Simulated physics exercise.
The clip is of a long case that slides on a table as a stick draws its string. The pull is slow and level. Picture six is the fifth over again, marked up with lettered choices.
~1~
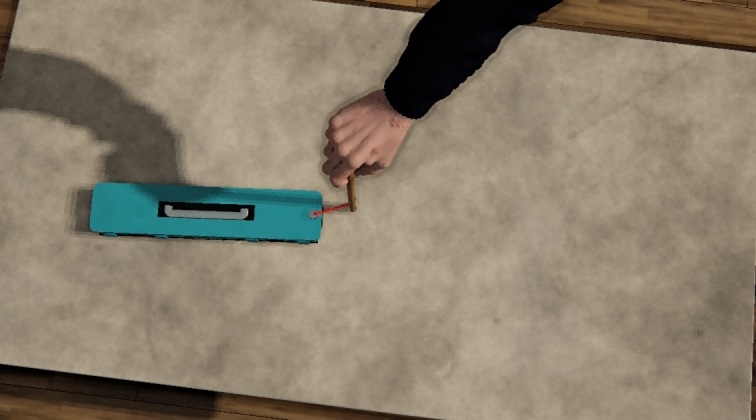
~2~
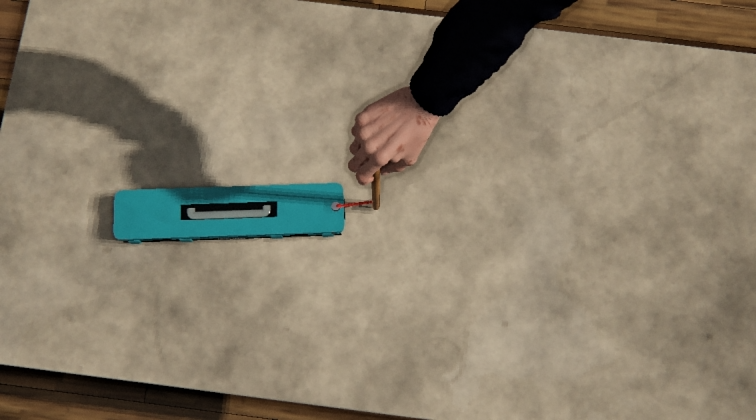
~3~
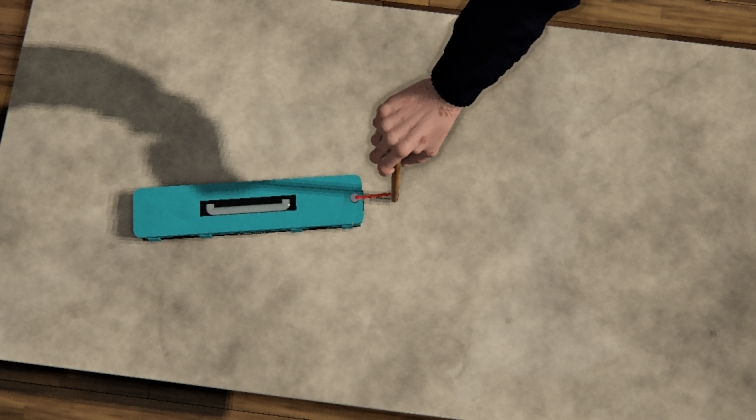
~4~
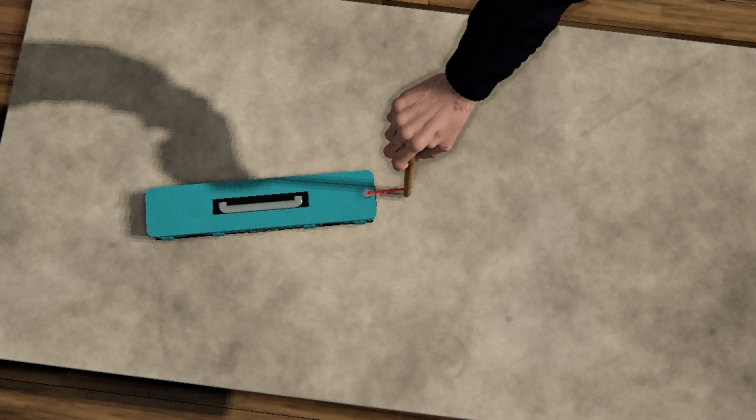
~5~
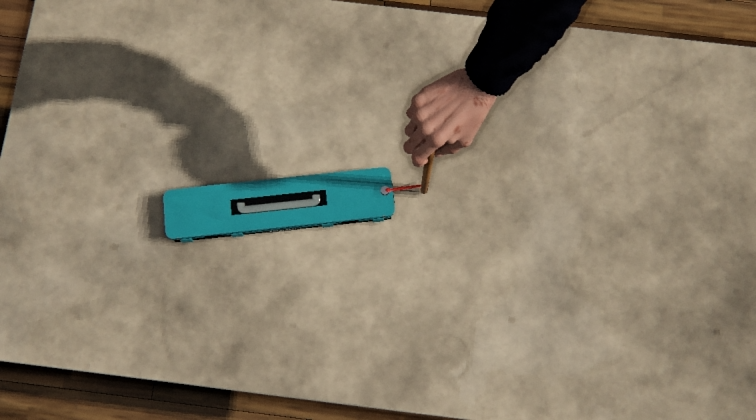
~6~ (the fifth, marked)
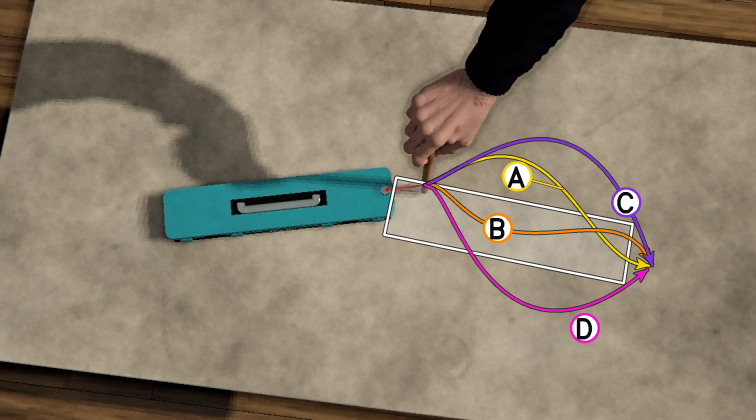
The video shows a hand in a dark sleeve holding a small brown stick tied by a short red string to a long turquoise case, drawing the case a short way rightward across a mottled tabletop as it tilts slightly.
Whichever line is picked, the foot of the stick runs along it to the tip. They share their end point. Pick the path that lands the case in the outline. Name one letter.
It ends in the outline on B.
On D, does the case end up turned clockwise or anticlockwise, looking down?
It turns clockwise.
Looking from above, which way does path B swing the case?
It turns clockwise.
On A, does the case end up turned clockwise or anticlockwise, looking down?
On that path, clockwise.
On the marked copy, A from (425, 185) via (549, 175) to (649, 266); B from (425, 185) via (537, 233) to (651, 263); C from (425, 185) via (566, 143) to (652, 265); D from (425, 185) via (513, 298) to (647, 269); the outline at (509, 230).
Taking B. A third of the way, foot of the stick (501, 230), middle of the case (354, 210).
Two thirds of the way, foot of the stick (587, 231), middle of the case (440, 219).
When it is over, foot of the stick (652, 266), middle of the case (506, 229); it lies in the outline.
As for the rest, A leaves its middle at (509, 217); C leaves its middle at (518, 197); D leaves its middle at (502, 265).
